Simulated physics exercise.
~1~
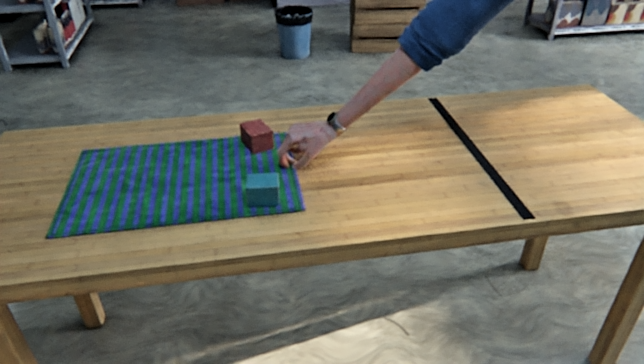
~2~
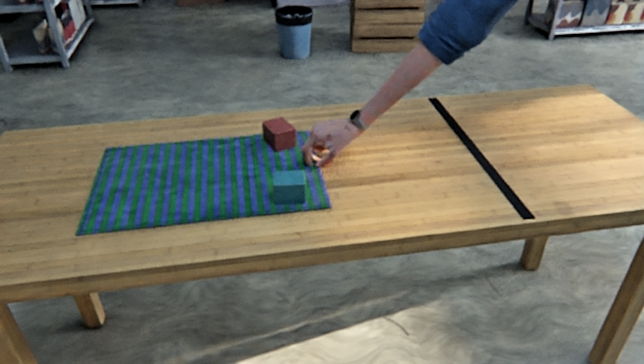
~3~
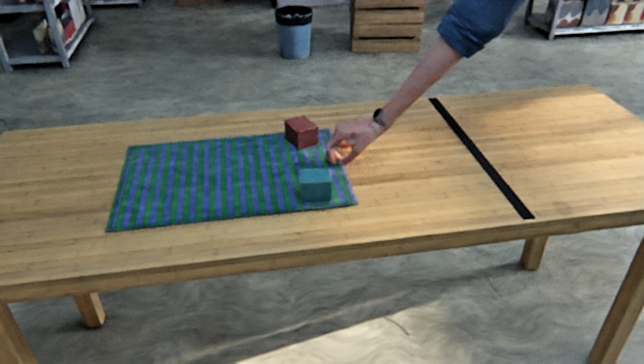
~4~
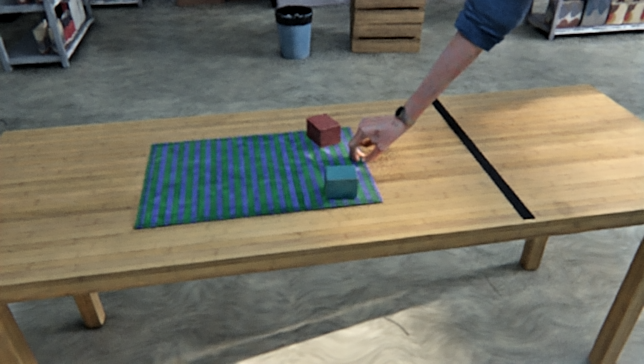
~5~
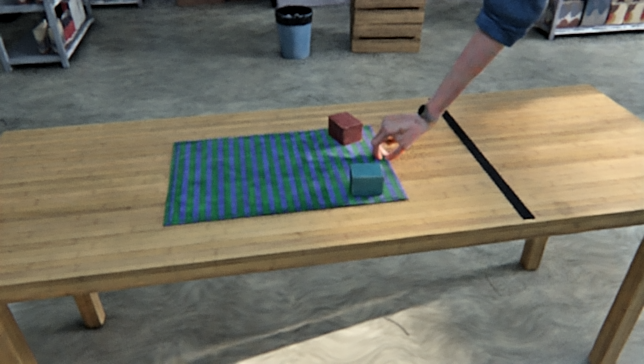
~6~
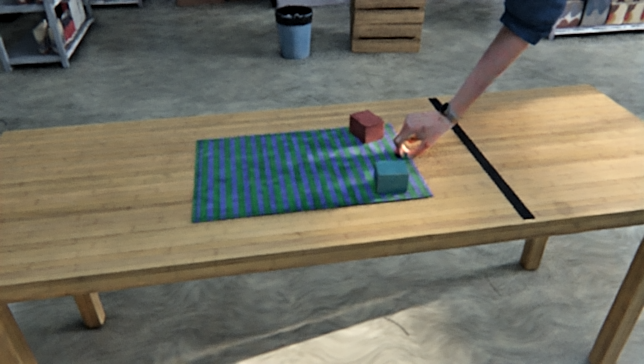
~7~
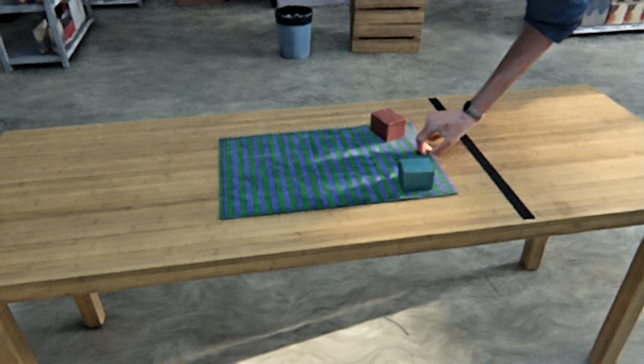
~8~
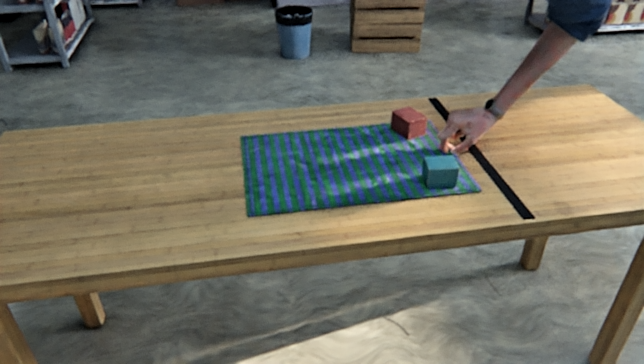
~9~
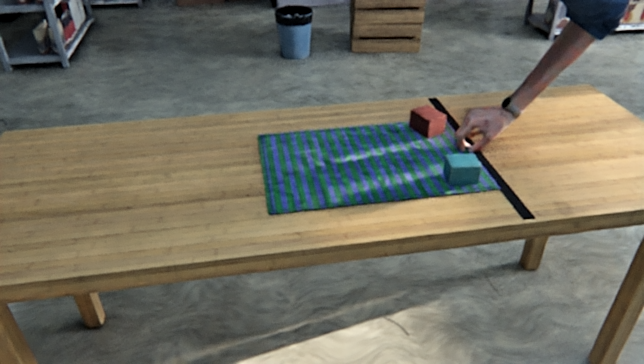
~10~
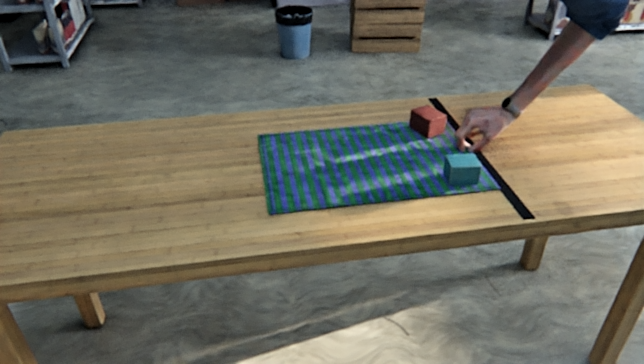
A hand pulling a green striped cloth carrying red and turquoise blocks rightward across a wooden table, stopping at a black line.
